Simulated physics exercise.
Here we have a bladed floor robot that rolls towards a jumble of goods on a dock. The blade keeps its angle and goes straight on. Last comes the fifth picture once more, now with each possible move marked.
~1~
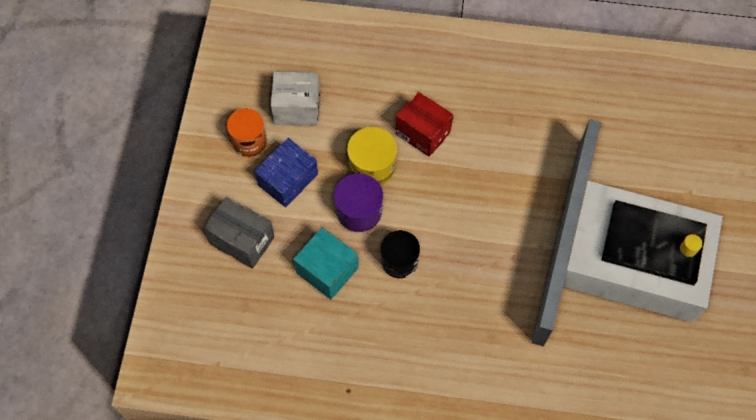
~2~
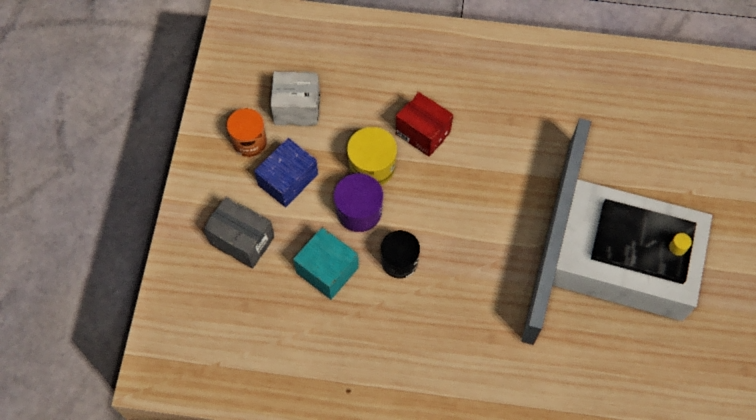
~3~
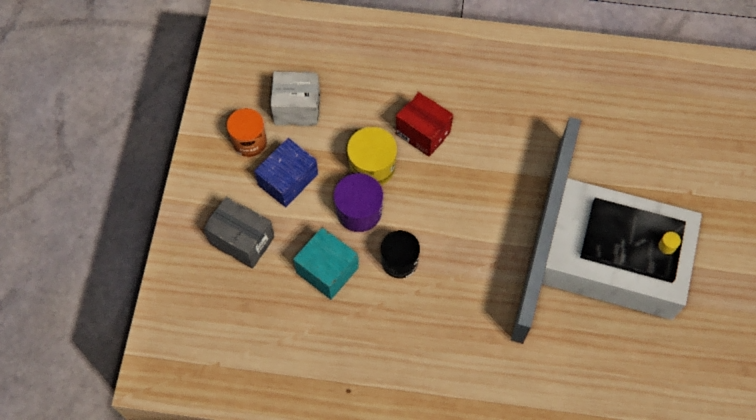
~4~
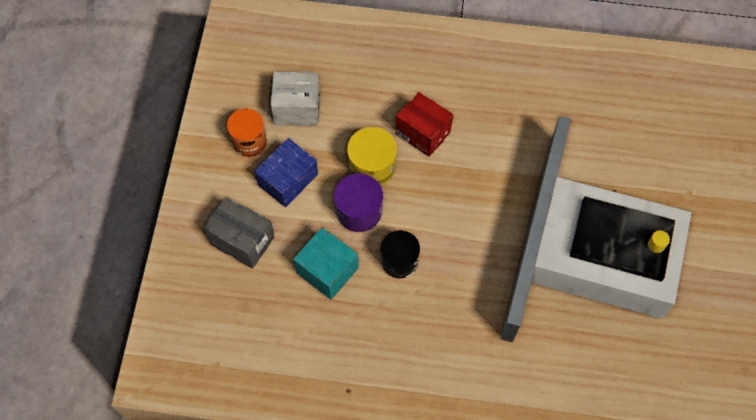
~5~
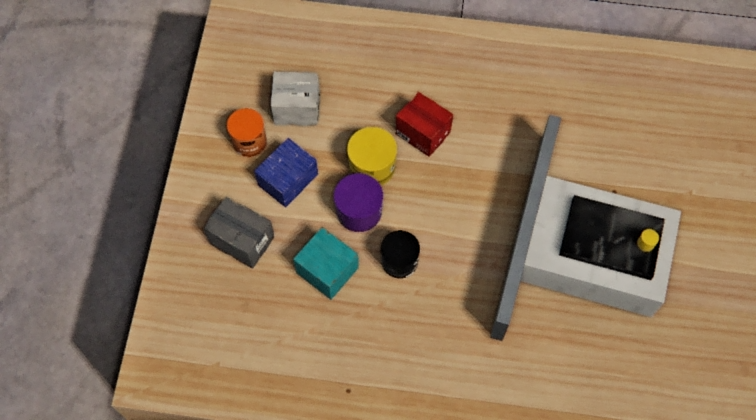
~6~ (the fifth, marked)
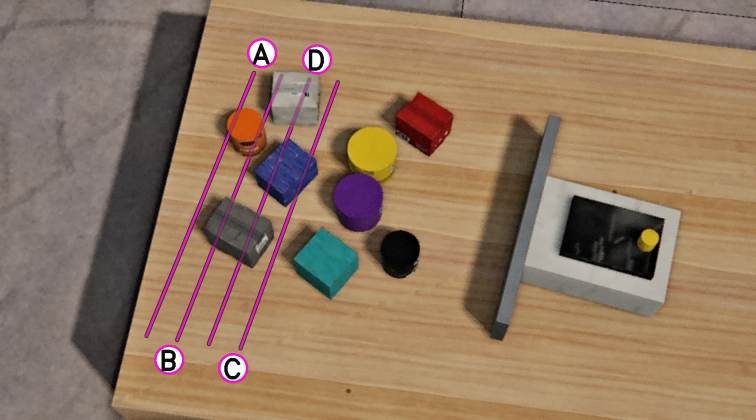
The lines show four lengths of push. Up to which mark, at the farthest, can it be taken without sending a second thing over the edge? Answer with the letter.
Up to line B.
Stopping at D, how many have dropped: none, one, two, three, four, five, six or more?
By then, none.
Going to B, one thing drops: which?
The grey parcel.
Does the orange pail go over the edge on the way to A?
Yes.
On the marked copy, A at (203, 196); B at (232, 200); C at (292, 207); D at (262, 204).
Taking B. A third of the way, robot (494, 221); red box (414, 124); black pail (382, 251).
Two thirds of the way, robot (385, 208); grey parcel (224, 228); blue crate (254, 168).
When it is over, robot (302, 198); grey parcel over the edge; blue crate (179, 155); one fallen.
As for the rest, A drops four; C is within the limit but short; D is within the limit but short.
